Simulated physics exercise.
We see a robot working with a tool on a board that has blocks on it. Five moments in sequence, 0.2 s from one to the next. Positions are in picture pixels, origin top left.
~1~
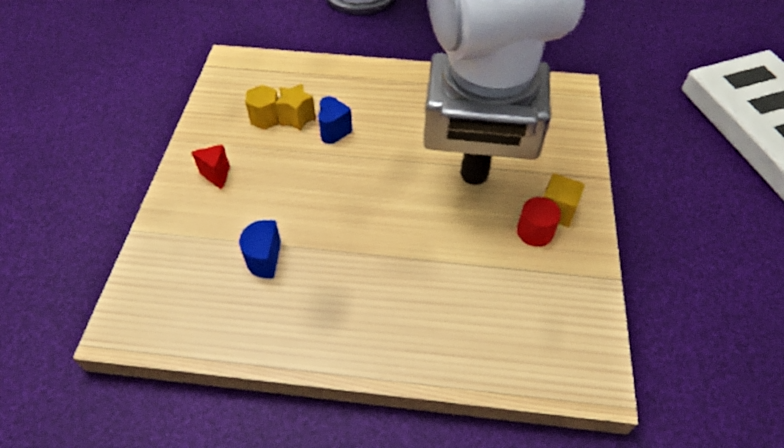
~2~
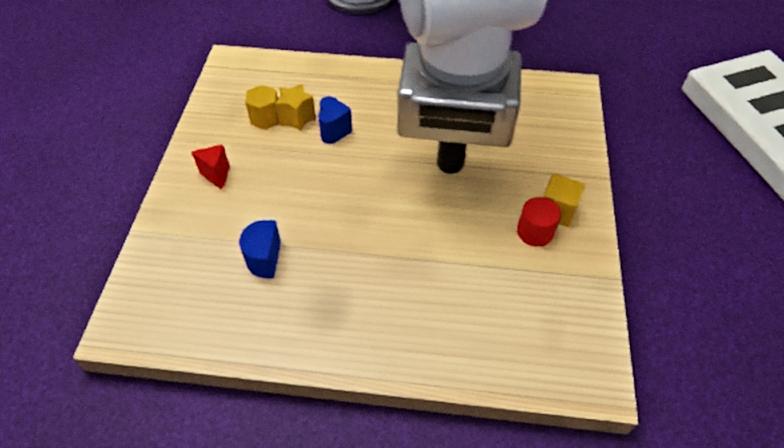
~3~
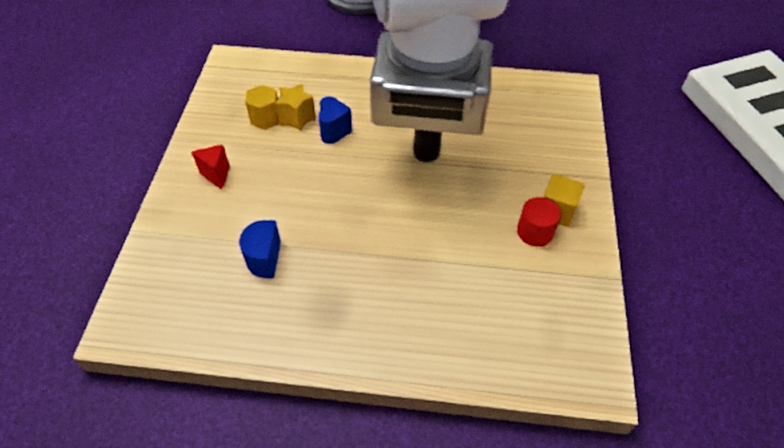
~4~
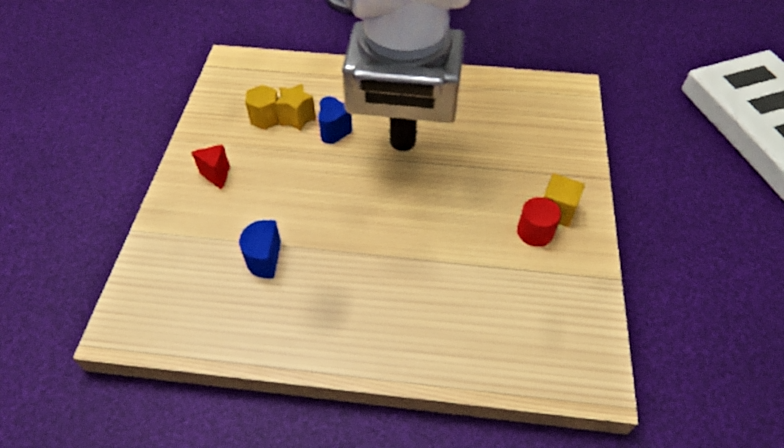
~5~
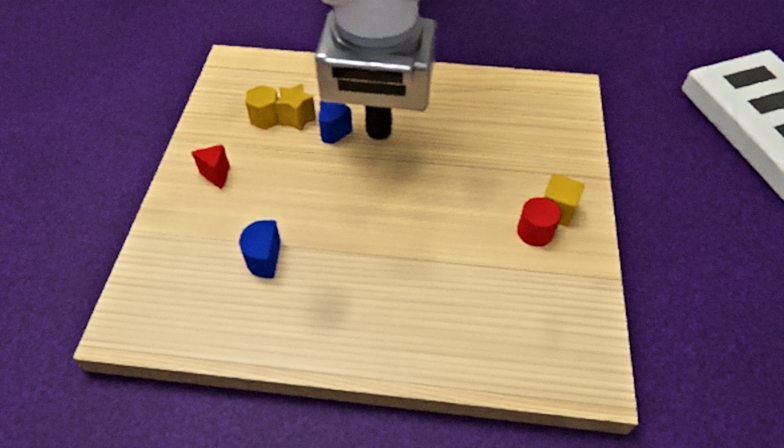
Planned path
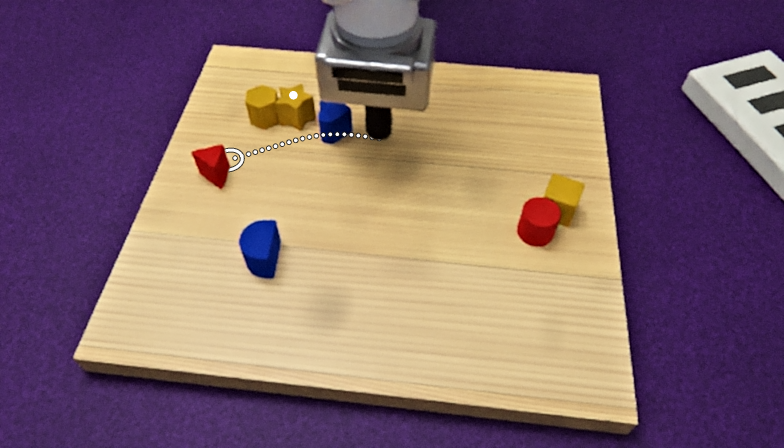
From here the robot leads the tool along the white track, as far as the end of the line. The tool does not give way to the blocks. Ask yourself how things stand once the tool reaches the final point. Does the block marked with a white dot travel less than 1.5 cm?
No
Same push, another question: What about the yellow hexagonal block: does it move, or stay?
Here the yellow hexagonal block moves off its spot.
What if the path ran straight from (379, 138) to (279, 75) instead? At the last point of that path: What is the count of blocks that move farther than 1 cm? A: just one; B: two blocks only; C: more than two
My answer is option A.
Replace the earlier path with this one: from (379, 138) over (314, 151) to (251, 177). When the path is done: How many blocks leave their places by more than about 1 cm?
That push would leave one block displaced by more than about 1 cm.
The drawn path runs from (379, 138) over (329, 134) and (279, 145) to (229, 160); the dot is on the yellow star-shaped block.
On the path given first. One third of the way, tool at (327, 128); yellow hexagonal block at (251, 94), turned 15° anticlockwise; yellow star-shaped block at (280, 87), turned 25° anticlockwise; blue heart block at (302, 101), turned 10° clockwise.
Two thirds of the way, tool at (277, 138); yellow hexagonal block at (248, 94), turned 20° anticlockwise; yellow star-shaped block at (277, 85), turned 30° anticlockwise; blue heart block at (298, 98), turned 25° clockwise.
At the end, tool at (227, 153); red triangular block at (202, 159), turned 15° anticlockwise; yellow hexagonal block at (248, 94), turned 20° anticlockwise; yellow star-shaped block at (277, 85), turned 30° anticlockwise; blue heart block at (298, 98), turned 25° clockwise.
